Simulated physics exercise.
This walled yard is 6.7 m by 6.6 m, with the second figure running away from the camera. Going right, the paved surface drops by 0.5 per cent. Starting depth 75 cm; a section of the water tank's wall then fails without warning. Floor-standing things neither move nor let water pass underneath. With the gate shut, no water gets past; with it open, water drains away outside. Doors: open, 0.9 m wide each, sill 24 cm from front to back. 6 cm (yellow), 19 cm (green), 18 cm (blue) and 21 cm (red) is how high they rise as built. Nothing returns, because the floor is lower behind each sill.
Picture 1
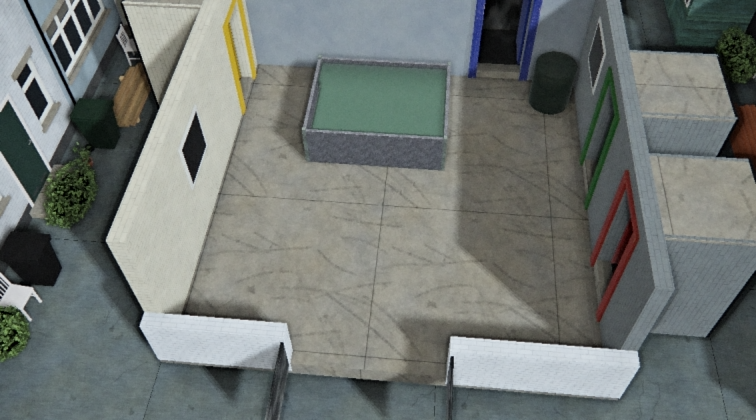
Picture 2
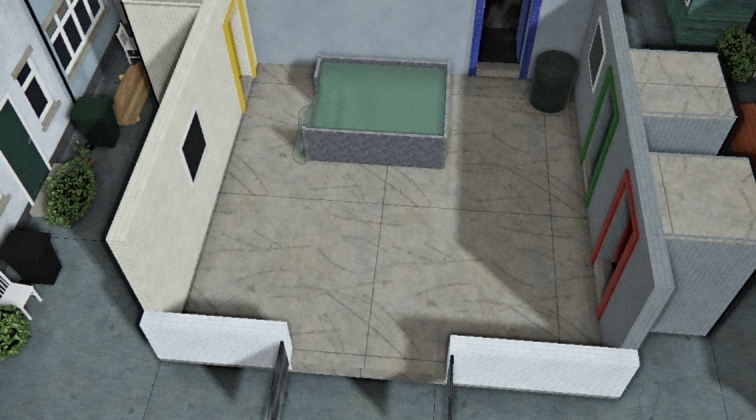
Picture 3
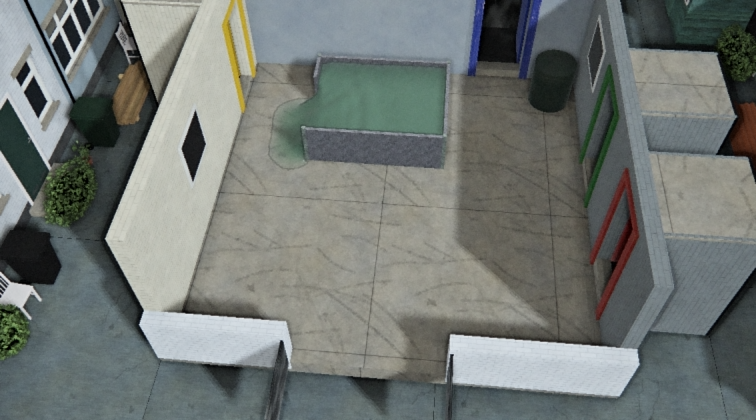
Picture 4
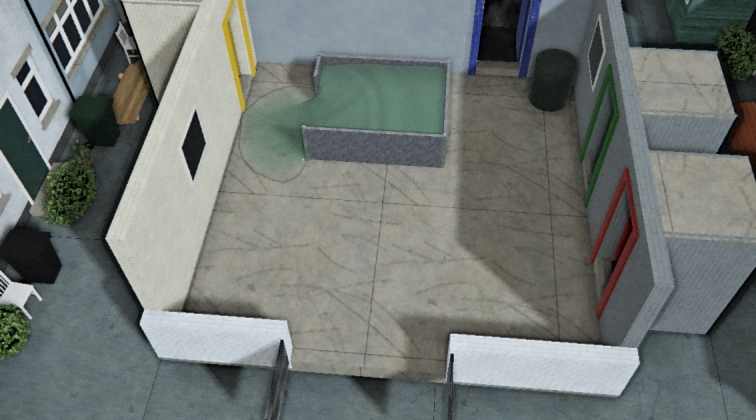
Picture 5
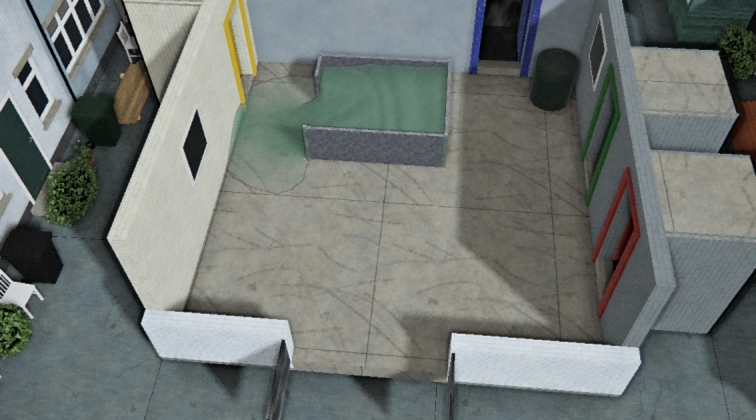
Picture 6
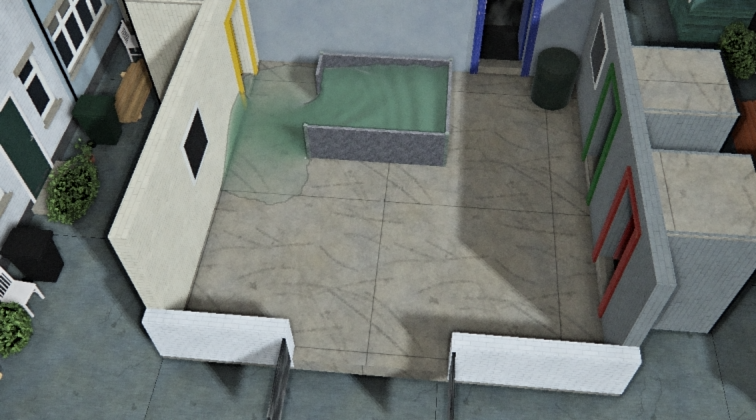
Green water pours from a gap in the tank's left side and spreads to the yellow door.
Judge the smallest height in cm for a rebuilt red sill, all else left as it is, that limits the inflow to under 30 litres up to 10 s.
Roughly 7.5 cm at the least.
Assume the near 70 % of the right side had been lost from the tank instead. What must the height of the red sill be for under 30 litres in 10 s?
Close to 11.5 cm at the least.
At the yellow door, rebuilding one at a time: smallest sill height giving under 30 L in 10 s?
For yellow: Close to 28 cm.
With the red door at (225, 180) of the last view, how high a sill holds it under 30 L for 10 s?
You'd want it roughly 26 cm high.
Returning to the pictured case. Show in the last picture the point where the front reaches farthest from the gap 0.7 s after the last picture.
Close to pixel (197, 268).
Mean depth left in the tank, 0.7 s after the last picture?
Near 51 cm, averaged.
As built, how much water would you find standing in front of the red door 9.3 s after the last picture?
About 9.5 centimetres deep.
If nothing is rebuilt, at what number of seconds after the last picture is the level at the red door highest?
The level tops out near 7.5 seconds.
Then, 0.7 s after the last picture water covers 15 % of the floor, deepest (52 cm) near (248, 131); it has not reached the red door.
Then, 2.3 s after the last picture water covers 40 % of the floor, deepest (38 cm) near (259, 63); it has not reached the red door.
Then, 9.3 s after the last picture water covers 90 % of the floor, deepest (13 cm) near (534, 365); 9 cm at the red door, 0 litres in over its 21 cm sill.
At the red door as built, the water peaked near 13 cm, 7.3 s after the last picture.
With a sill of 6 cm, 50 litres would have come in within the 10 s; with 8.5 cm, 18 litres. So under 30 litres takes about 7.5 cm.
